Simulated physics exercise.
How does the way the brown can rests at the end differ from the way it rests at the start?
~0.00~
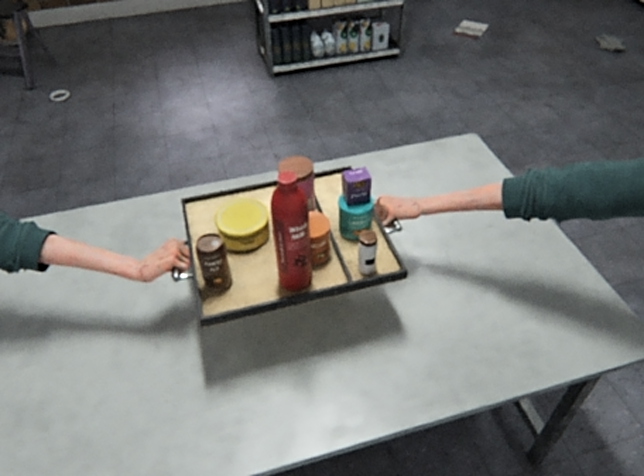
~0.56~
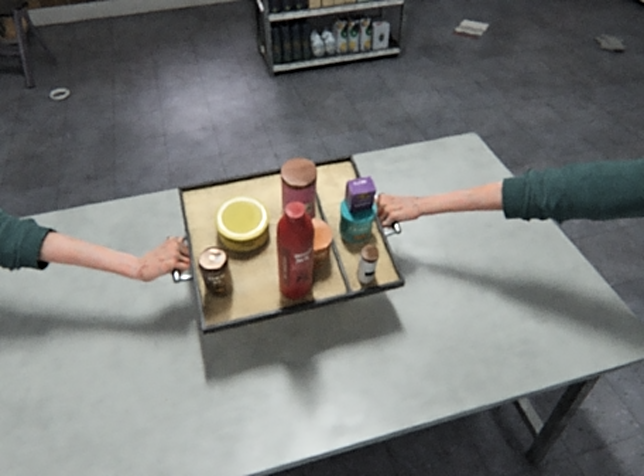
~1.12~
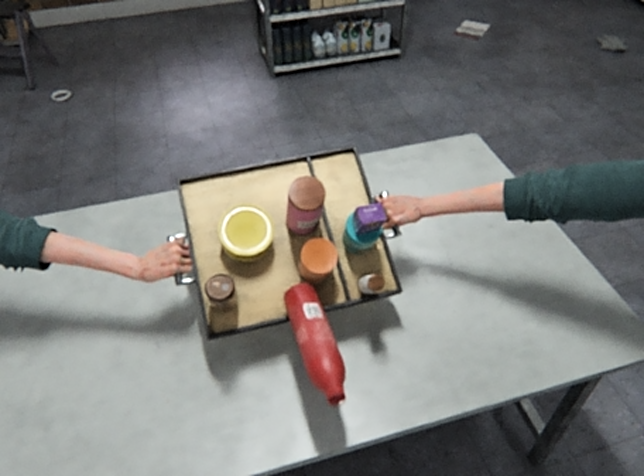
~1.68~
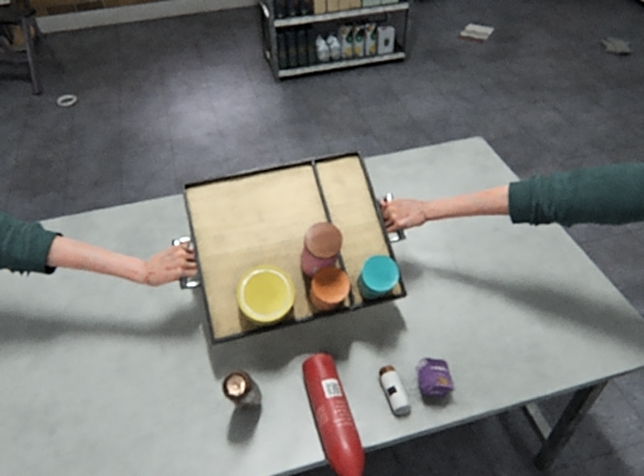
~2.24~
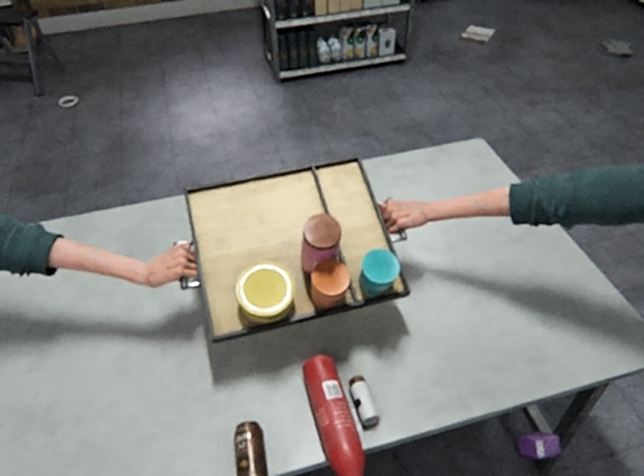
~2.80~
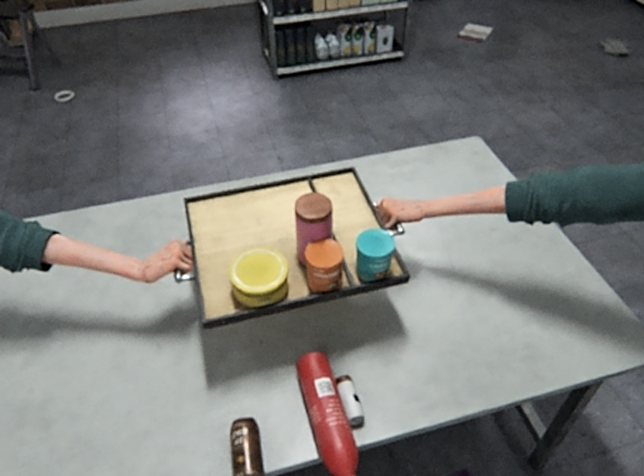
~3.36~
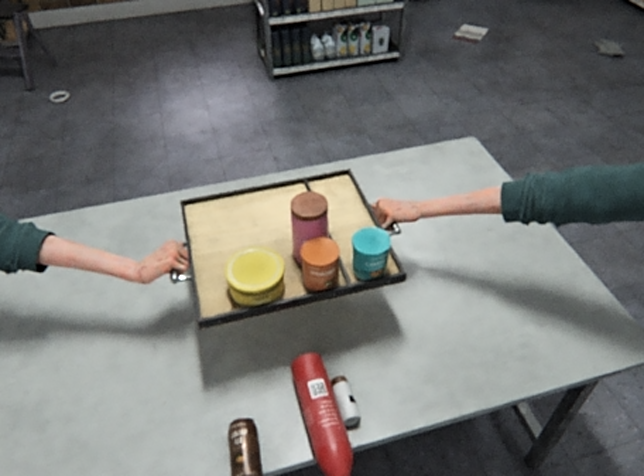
At the start the brown can stands upright on the tray, but at the end it lies on its side on the table.
